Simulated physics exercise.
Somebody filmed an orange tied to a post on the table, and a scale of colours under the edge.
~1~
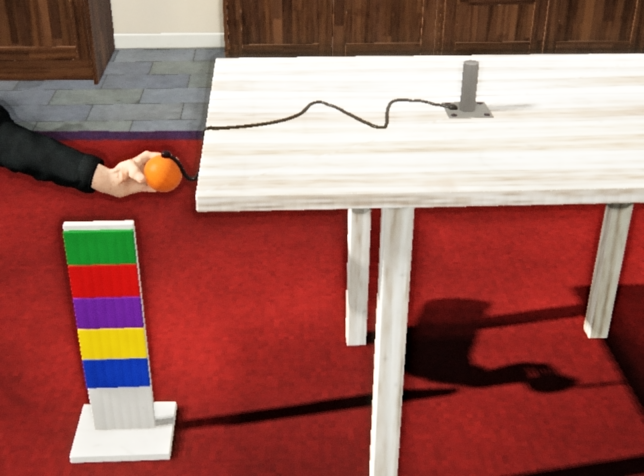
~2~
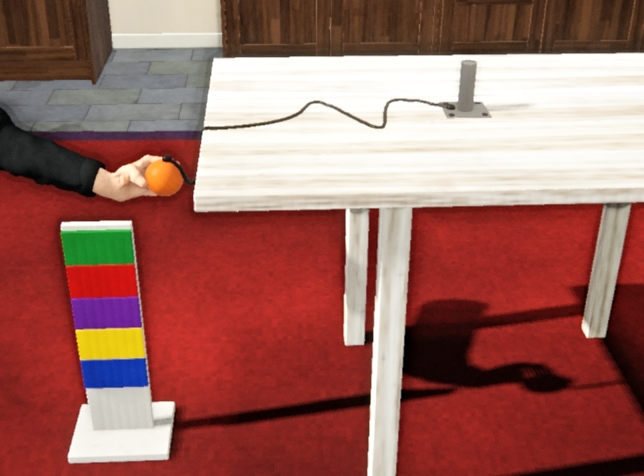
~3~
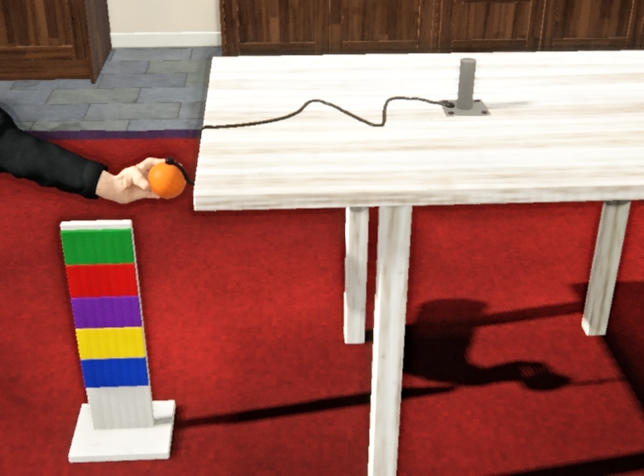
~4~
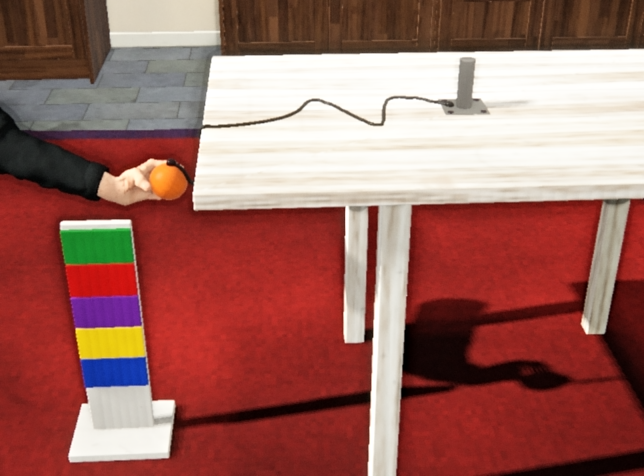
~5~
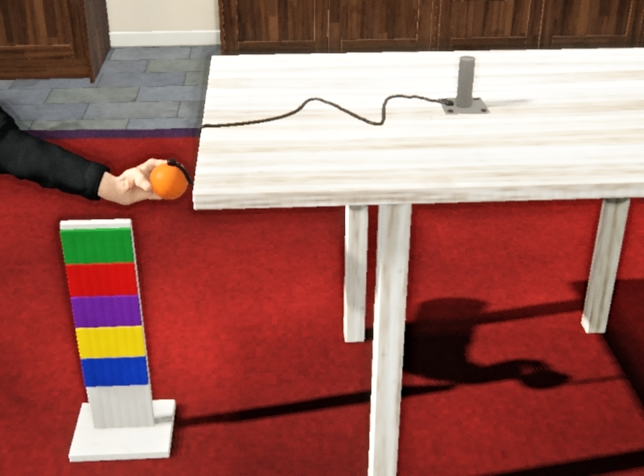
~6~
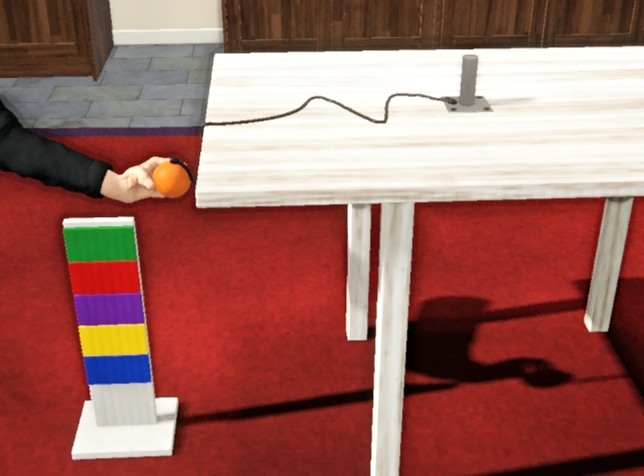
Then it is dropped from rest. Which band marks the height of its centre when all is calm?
The lead holds its middle at yellow.
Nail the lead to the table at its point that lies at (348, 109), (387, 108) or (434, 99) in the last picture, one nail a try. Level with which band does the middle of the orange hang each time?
It would be red; purple; yellow.
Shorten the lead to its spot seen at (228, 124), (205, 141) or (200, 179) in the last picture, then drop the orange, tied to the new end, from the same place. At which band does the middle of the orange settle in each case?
In that order: Green; red; purple.
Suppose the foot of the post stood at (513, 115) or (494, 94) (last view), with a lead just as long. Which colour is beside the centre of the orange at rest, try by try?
Taking them in turn: Purple; purple.
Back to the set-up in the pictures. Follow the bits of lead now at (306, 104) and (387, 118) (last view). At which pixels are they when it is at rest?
They go to (206, 134) and to (327, 111).
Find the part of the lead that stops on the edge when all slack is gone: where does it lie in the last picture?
Near (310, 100).
Early on, orange near (246, 316); level with yellow.
Midway, orange near (201, 331); level with yellow.
Finally, orange near (223, 328); level with yellow. At yellow.
